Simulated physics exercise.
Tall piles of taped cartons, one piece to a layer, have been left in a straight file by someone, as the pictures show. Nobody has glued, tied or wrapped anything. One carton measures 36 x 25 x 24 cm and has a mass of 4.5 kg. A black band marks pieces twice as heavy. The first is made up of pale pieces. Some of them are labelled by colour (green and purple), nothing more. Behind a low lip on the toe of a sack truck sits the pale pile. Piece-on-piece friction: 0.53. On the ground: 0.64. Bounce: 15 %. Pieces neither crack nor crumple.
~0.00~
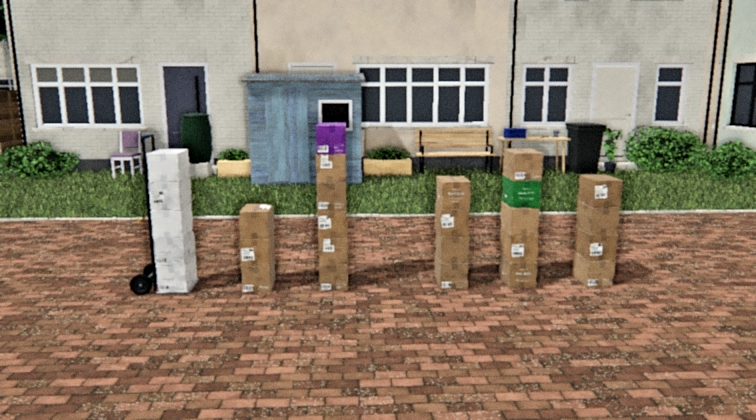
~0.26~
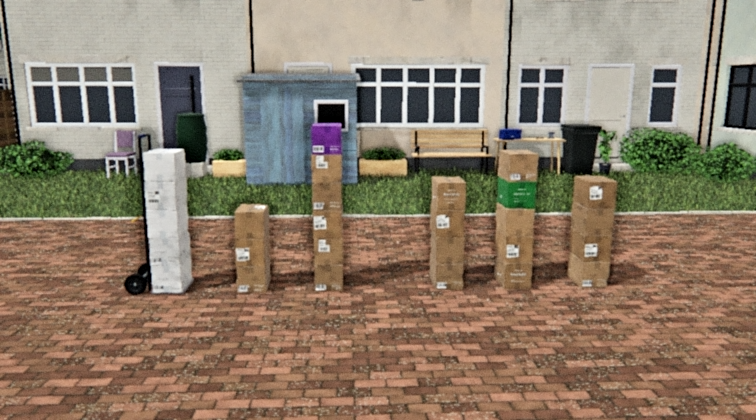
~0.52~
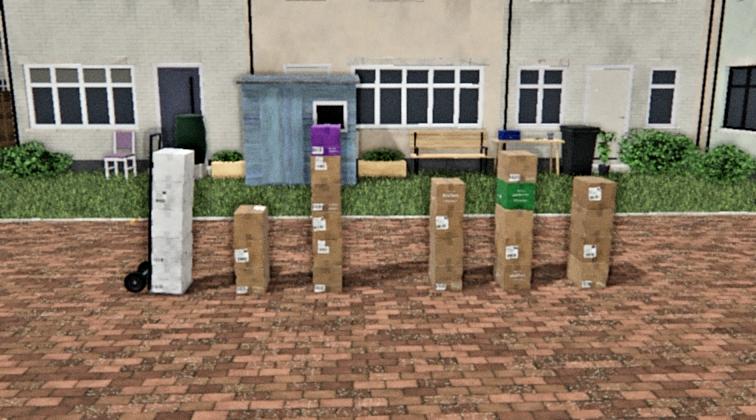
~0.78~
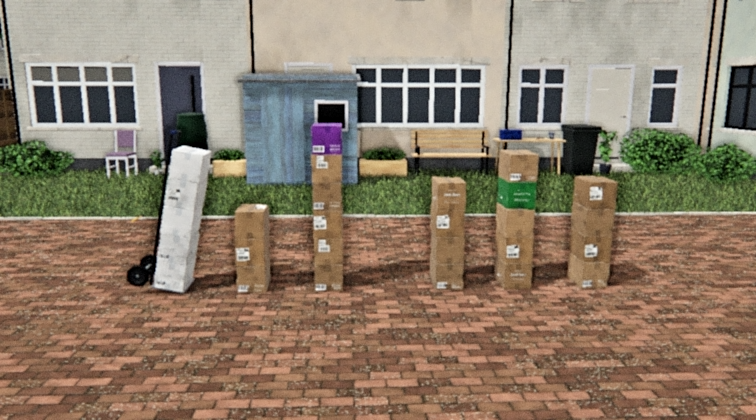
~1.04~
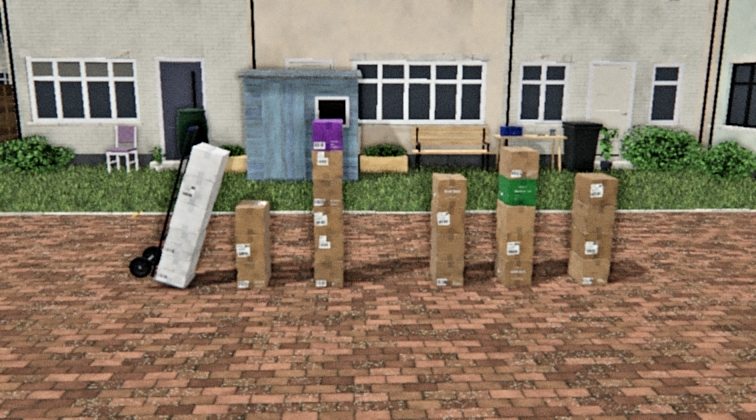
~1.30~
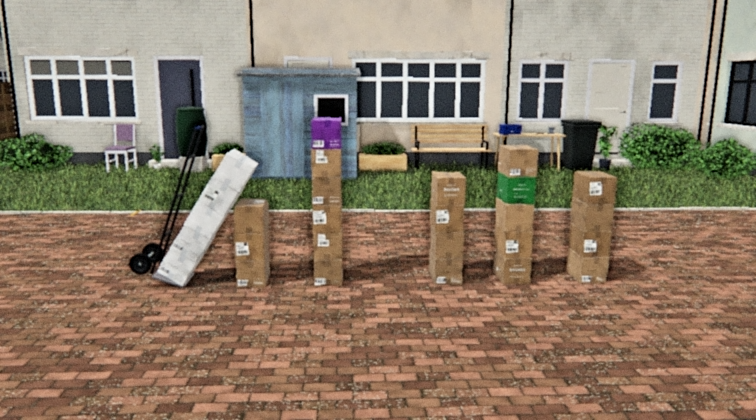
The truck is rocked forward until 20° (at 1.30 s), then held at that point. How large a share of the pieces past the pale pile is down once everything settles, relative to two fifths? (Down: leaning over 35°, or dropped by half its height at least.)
The count outstrips two fifths.
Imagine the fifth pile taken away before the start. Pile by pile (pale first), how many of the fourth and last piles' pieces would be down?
The fourth pile would have 4 down and the last pile 0.
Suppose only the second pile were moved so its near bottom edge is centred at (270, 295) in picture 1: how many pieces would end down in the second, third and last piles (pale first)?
Pile tally - second: 3, third: 6, last: 4.
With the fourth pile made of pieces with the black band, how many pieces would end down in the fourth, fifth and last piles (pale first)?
Down per pile - fourth: 3, fifth: 5, last: 4.
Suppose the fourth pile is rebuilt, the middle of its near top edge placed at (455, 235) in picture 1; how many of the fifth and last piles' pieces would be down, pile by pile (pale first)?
Counts down - fifth: 5; last: 4.
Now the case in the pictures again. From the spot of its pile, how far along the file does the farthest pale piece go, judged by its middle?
Roughly 170 centimetres.
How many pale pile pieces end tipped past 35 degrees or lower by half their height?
Count: 5.
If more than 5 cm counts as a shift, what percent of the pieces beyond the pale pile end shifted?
The shifted ones make up 95 per cent.
Around 2.62 s, 5 of the pale pile down; 2 of the 22 other cartons down; purple carton tipped 25°, 8 cm lower.
Around 3.76 s, 5 of the pale pile down; 15 of the 22 other cartons down; purple carton tipped 38°, 77 cm lower; green carton tipped 21°.
Finally (5.2 s), 5 of the pale pile down; 21 of the 22 other cartons down; green carton on its side; purple carton tipped 54°, 83 cm lower. That is 95 per cent. Seen by the last camera, middles, green carton near (644, 236), purple carton near (489, 224).
